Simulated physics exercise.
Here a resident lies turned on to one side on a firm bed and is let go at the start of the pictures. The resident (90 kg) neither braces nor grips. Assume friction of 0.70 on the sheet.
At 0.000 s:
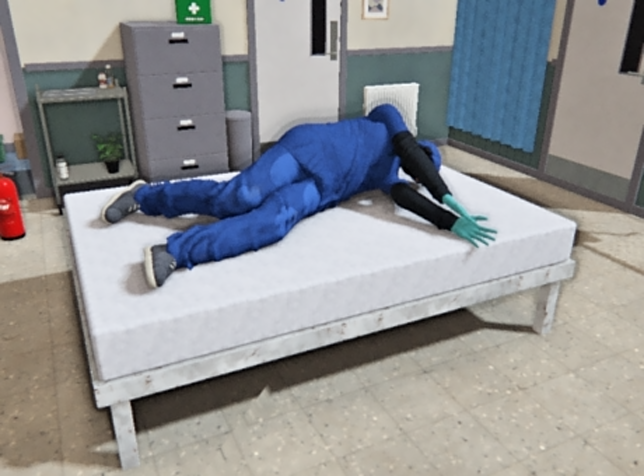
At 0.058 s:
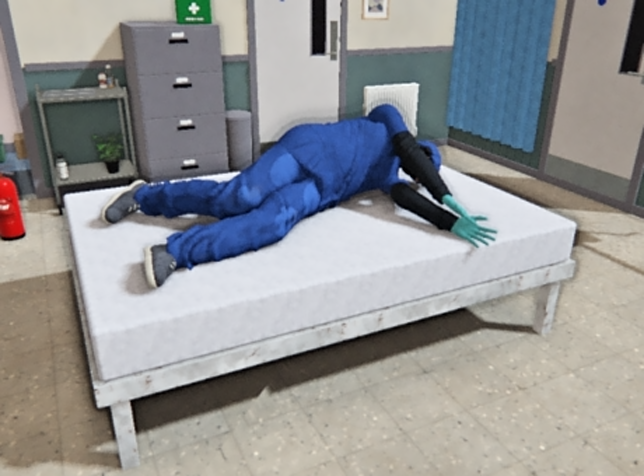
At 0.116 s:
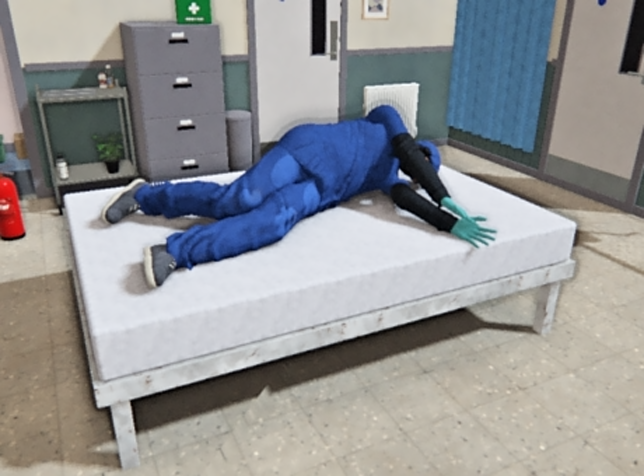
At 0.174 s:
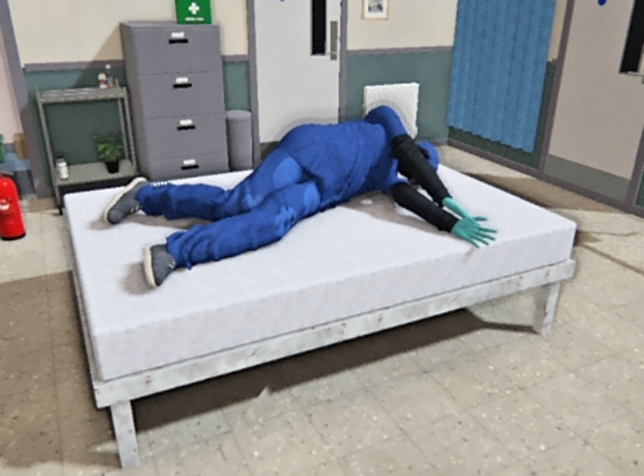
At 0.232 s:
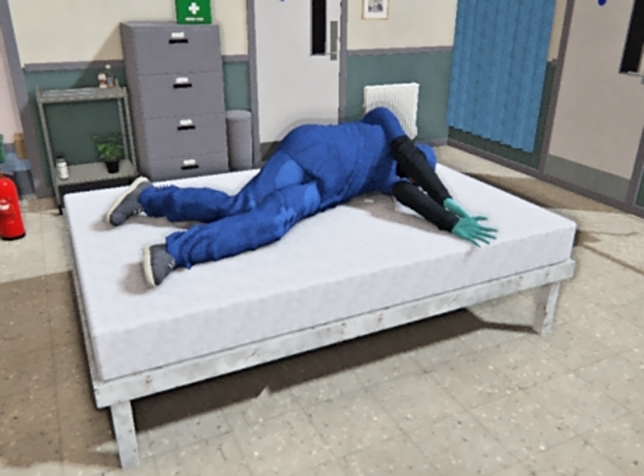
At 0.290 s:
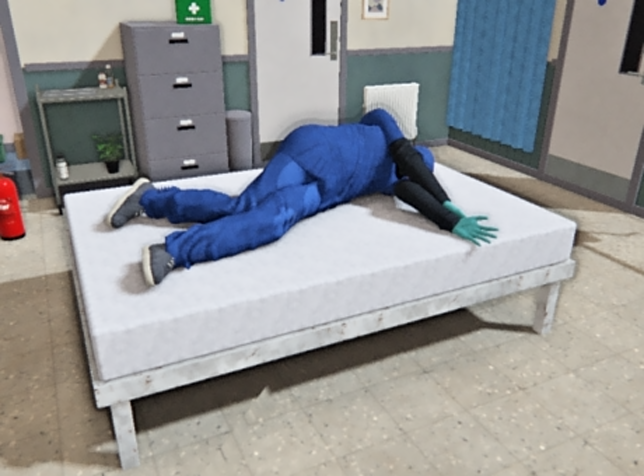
Figure in blue clothing and green gloves lying sideways on a white mattress, barely moving as the upper body and arms shift slightly.
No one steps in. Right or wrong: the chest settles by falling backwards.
Right.
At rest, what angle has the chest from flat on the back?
Turned some 60°.
After 0.54 s the chest is turned 65° from lying flat on the back, near (370, 156) in the last picture's view.
After 0.94 s the chest is turned 60° from lying flat on the back, near (366, 157) in the last picture's view.
After 1.54 s the chest is turned 55° from lying flat on the back, near (364, 157) in the last picture's view.
At rest, 3.3 s, chest sinks back.
